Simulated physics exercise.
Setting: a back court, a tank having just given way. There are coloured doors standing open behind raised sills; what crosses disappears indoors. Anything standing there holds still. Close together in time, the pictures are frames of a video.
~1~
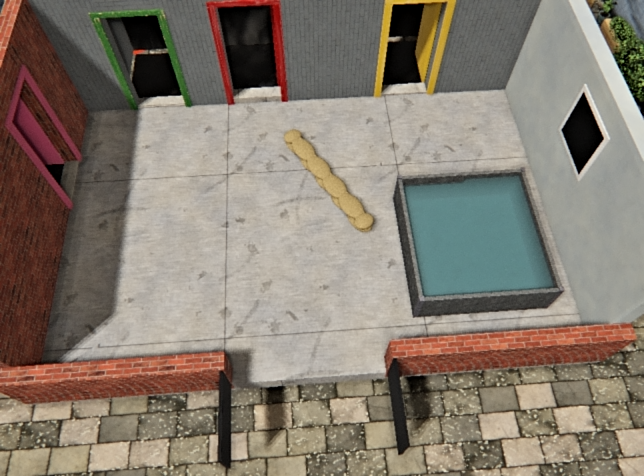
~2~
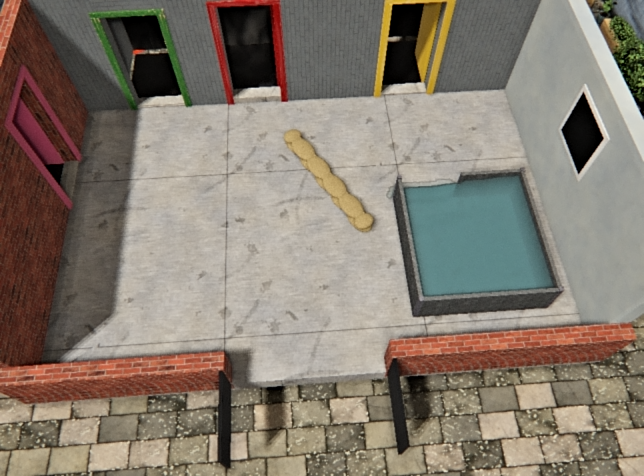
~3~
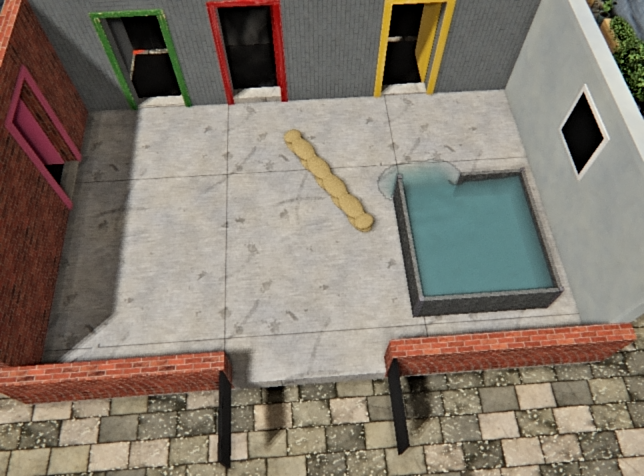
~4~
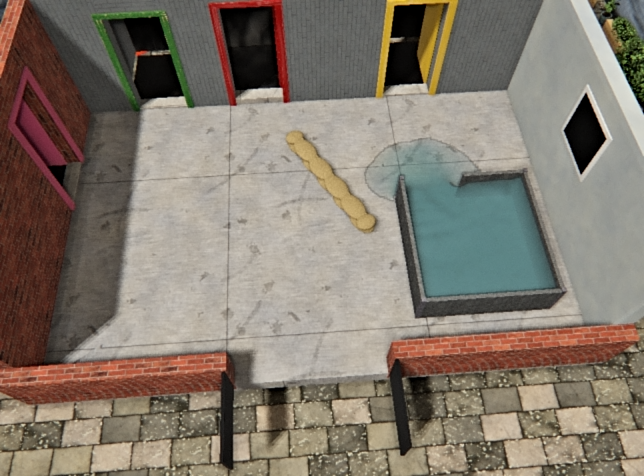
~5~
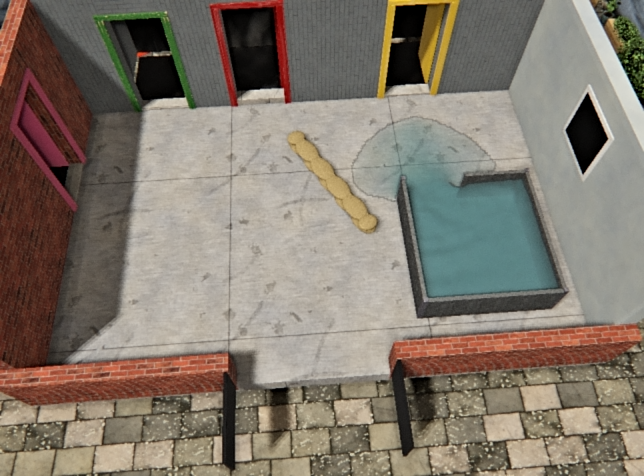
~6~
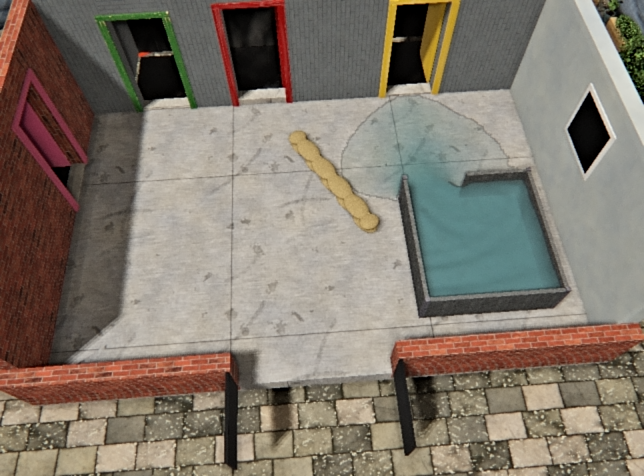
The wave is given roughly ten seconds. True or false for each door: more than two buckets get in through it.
The pink door: True; the yellow door: True; the red door: False; the green door: False.
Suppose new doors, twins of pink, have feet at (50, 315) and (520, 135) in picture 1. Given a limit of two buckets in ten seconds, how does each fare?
Log: Door one misses the mark; door two beats the mark.
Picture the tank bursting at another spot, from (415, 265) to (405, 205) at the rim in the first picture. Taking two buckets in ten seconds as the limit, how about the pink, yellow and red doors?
The pink door tops the limit, the yellow door falls short, the red door falls short.
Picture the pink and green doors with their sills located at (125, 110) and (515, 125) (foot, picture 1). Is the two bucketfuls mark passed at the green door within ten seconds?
Here the green door exceeds it.
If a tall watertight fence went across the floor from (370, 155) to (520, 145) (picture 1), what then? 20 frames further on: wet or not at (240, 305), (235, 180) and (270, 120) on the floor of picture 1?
Log, spots one to three: Spared; swamped; swamped.
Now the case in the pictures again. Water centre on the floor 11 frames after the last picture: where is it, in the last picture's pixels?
Around pixel (438, 199) of the last picture.
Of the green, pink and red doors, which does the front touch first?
The red one, I reckon.
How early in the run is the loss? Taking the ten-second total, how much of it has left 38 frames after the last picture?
I'd estimate close to 80 per cent.
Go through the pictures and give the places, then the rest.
The first frame shows still water in the tank at (474, 233).
In the second frame, the front is at a hidden place, out from the gap on the tank's far side.
In the third frame, water pours out on the tank's far side and has run to (449, 167).
In the fourth frame, the front is at (429, 143), out from the gap on the tank's far side.
In the fifth frame, water pours out on the tank's far side and has run to (419, 121).
In the sixth frame, water pours out on the tank's far side and has run to (400, 100).
A moment on, water covers 20 % of the floor; the pink door not reached, the yellow door over two buckets in, the red door not reached, the green door not reached.
Next, water covers 25 % of the floor; the pink door not reached, the yellow door far over two buckets in, the red door wet at the sill, nothing in, the green door not reached.
Then, water covers 40 % of the floor; the pink door not reached, the yellow door far over two buckets in, the red door wet at the sill, nothing in, the green door wet at the sill, nothing in.
Later, water covers 55 % of the floor; the pink door over two buckets in, the yellow door far over two buckets in, the red door wet at the sill, nothing in, the green door wet at the sill, nothing in.
In the end, water covers 80 % of the floor; the pink door over two buckets in, the yellow door far over two buckets in, the red door wet at the sill, nothing in, the green door wet at the sill, nothing in.
